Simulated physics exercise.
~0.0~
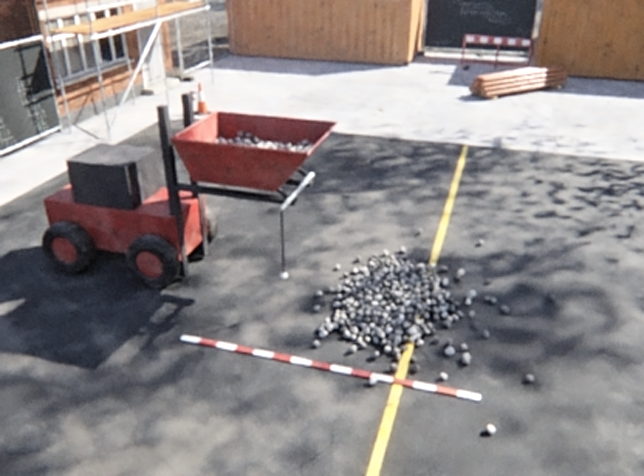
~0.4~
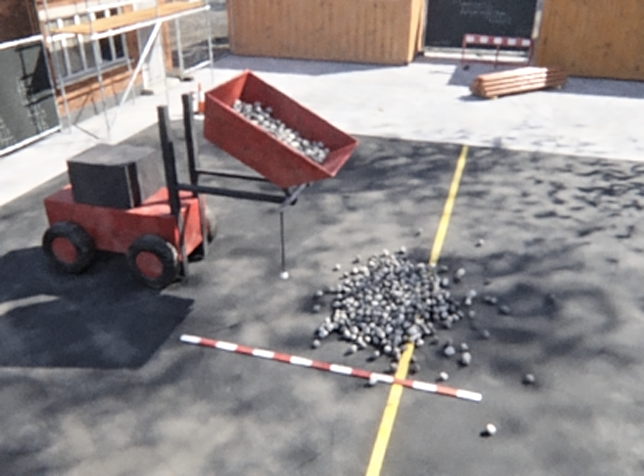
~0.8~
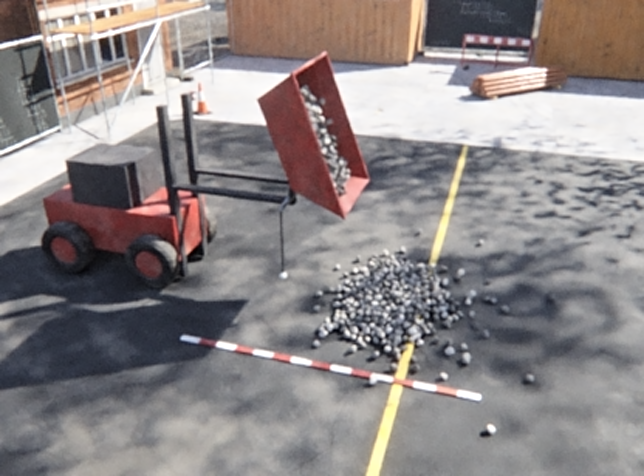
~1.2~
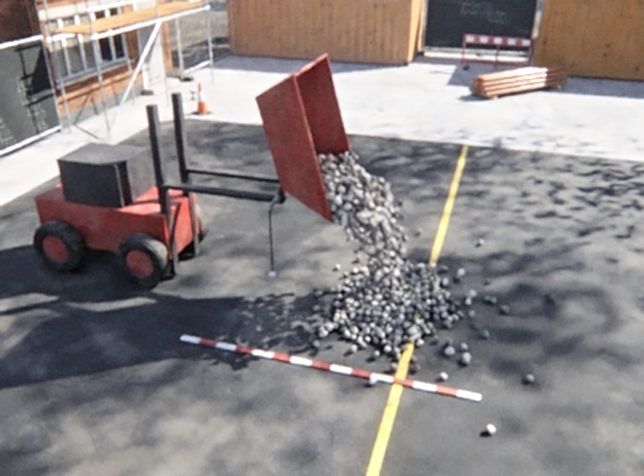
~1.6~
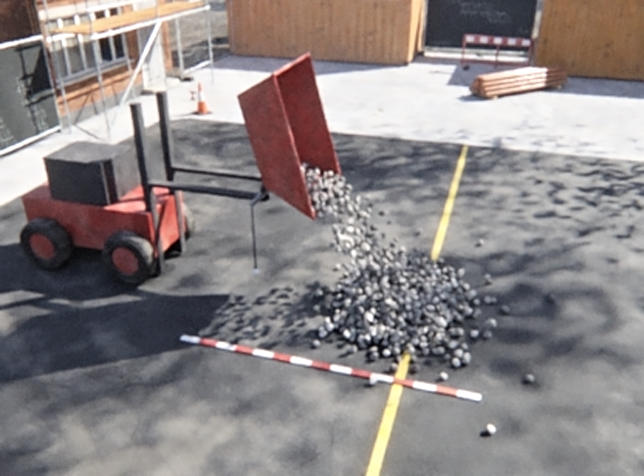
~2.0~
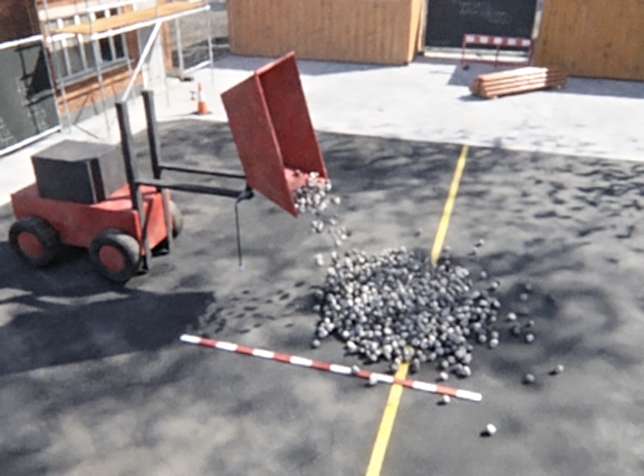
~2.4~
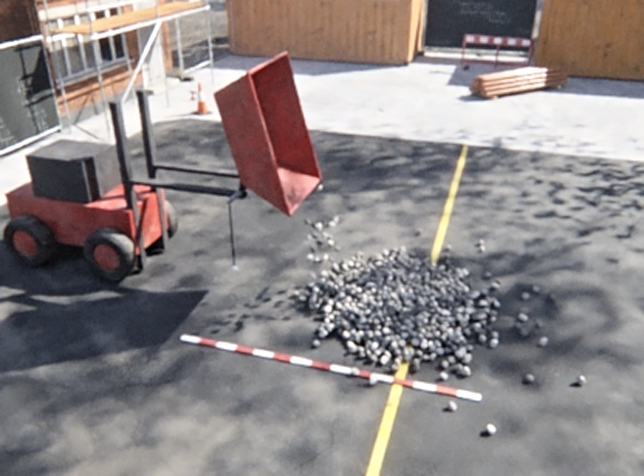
In a paved yard, a red forklift tips grey stones onto a pile while backing left.
